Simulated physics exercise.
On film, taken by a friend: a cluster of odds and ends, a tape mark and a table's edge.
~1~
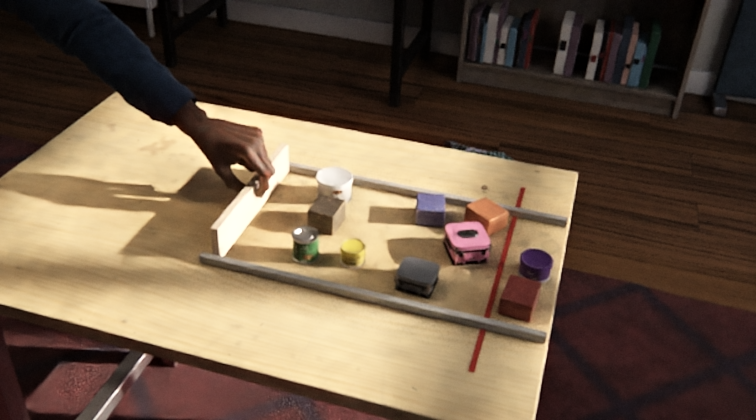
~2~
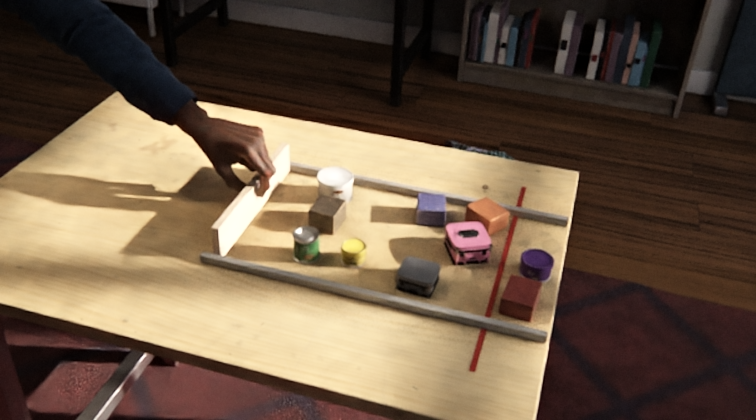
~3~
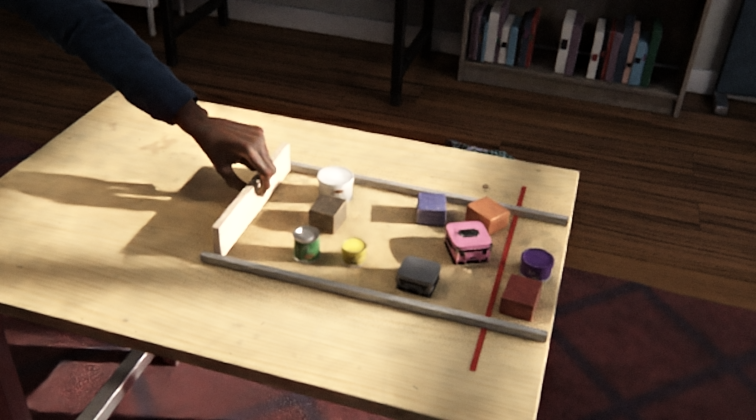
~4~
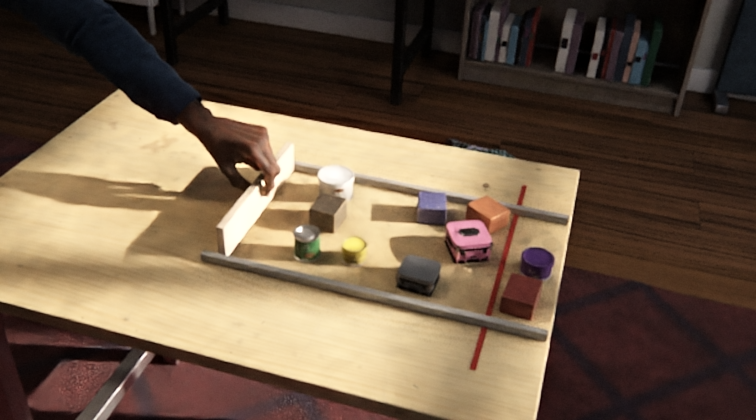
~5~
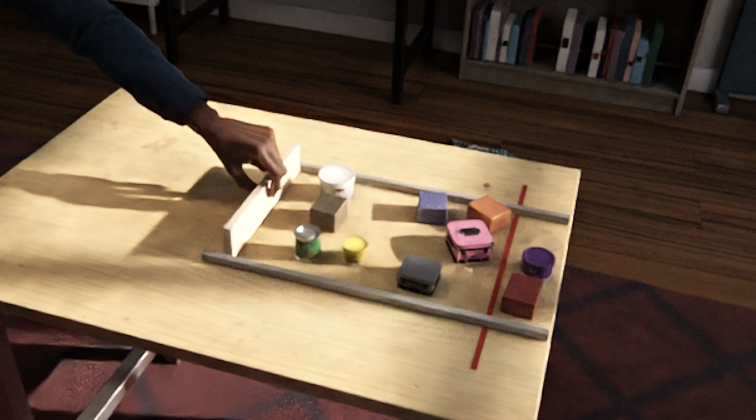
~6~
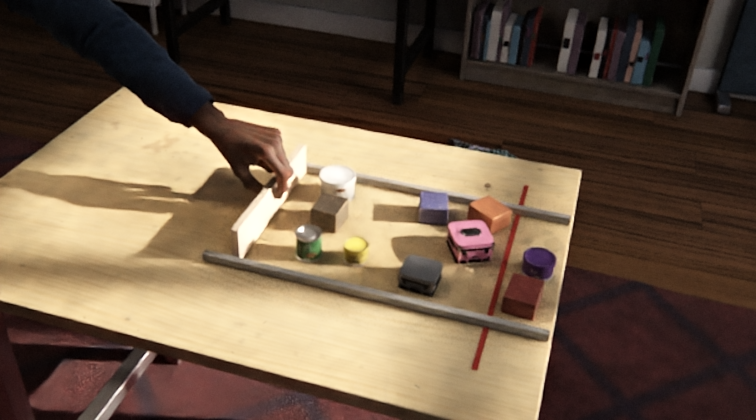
On a wooden table, a hand held a pale board upright between two rails and slid it slightly right toward some small blocks, tins and cases, which stayed almost still.
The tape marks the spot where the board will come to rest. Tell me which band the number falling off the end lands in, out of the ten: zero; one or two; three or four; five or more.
It lands in the three or four band.
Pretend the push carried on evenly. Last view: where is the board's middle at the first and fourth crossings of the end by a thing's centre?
At roughly (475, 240), then roughly (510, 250).
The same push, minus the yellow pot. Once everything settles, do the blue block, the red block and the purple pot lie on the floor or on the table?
So: The blue block does not drop, the red block goes down, the purple pot goes down.
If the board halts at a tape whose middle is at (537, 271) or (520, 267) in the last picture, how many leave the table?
Respectively 6 and 5.
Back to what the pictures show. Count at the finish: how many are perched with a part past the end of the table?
The total would be 3.
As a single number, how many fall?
The number that fall is 3.
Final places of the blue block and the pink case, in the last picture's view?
Final centres, first then second: (564, 241), (555, 265).
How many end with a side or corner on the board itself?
It's 4 of them.
Soon after, none off yet; purple pot at rest near (538, 264); red block at rest near (523, 296); orange block at rest near (489, 215).
Then, none off yet; purple pot at rest near (538, 264); red block at rest near (523, 296); orange block moved a little near (503, 217).
Further on, none off yet; purple pot moving near (545, 266); red block moving near (532, 298); orange block moved well along near (558, 228).
By the end, the number that fall off is three or four; fallen, orange block, red block and purple pot.
